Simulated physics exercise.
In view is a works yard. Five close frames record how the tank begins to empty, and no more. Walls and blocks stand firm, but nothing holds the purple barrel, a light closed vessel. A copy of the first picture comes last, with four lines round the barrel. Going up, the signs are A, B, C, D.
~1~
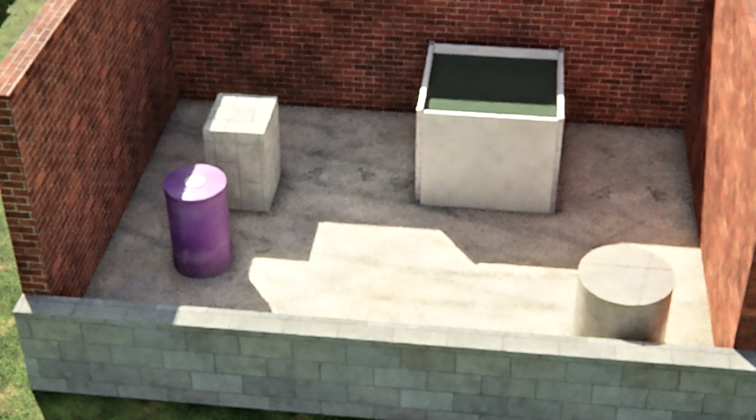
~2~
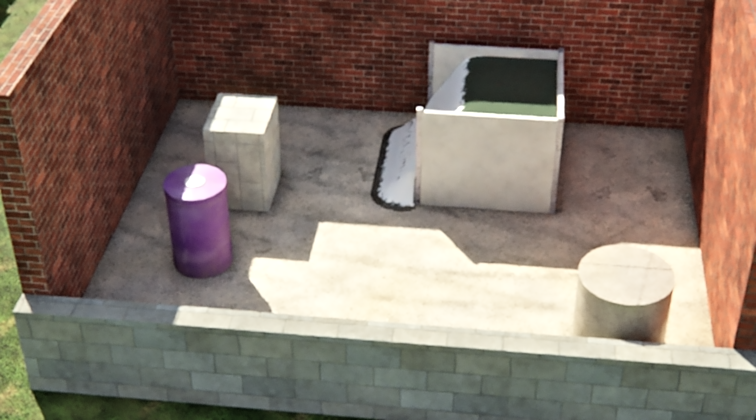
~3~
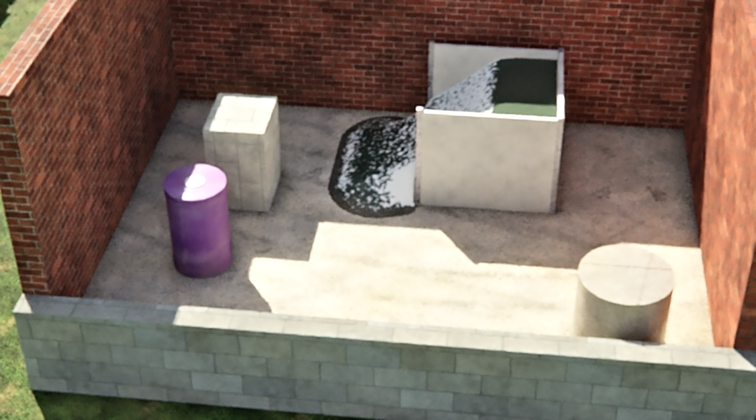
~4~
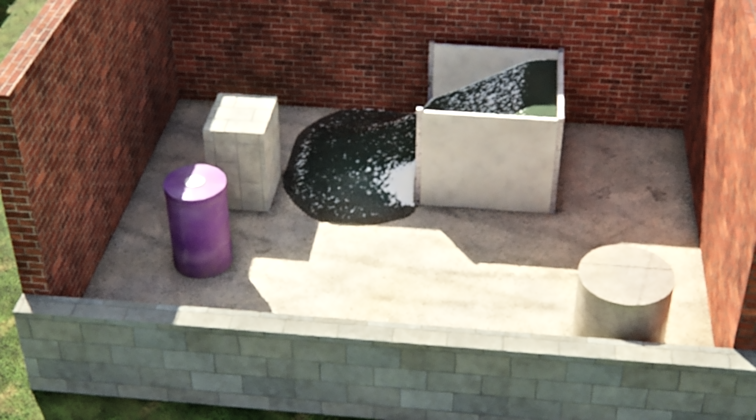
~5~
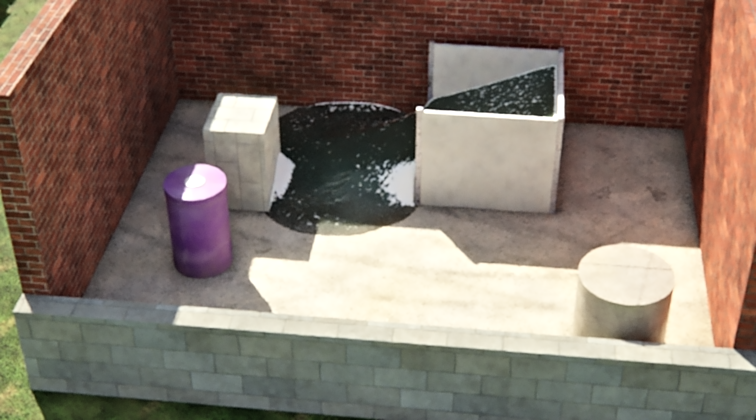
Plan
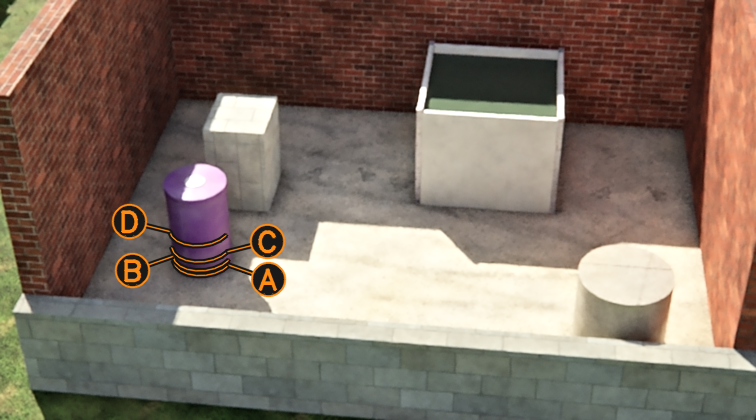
A large open tank in a walled yard lost its left side, and dark, foamy water poured out across the ground, spreading left to the pale block near the purple barrel.
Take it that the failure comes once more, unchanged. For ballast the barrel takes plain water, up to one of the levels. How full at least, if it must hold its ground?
D is the one.
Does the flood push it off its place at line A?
Yes, that goes wrong.
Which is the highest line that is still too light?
That is line C.
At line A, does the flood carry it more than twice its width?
Yes.
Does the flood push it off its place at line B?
Yes, that goes wrong.
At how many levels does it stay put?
One.
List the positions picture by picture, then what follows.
In the first frame, lid of the purple barrel at (195, 182); tank full, its middle at (493, 87).
In the second frame, 3 % of the ground under water, its edge towards the barrel at (385, 194).
In the third frame, 7 % of the ground under water, its edge towards the barrel at (351, 206).
In the fourth frame, 12 % of the ground under water, its edge towards the barrel at (323, 216).
In the fifth frame, lid of the purple barrel at (195, 182); 16 % of the ground under water, its edge towards the barrel at (300, 226).
In orange, A at (196, 275); B at (195, 270); C at (194, 261); D at (192, 245); from the bottom up A, B, C, D.
If A is chosen, it is pushed about 4 times its own width away.
If B is chosen, it is pushed about 5 times its own width away.
If C is chosen, it is pushed about its own width away.
If D is chosen, it shifts by a finger or two and stays.
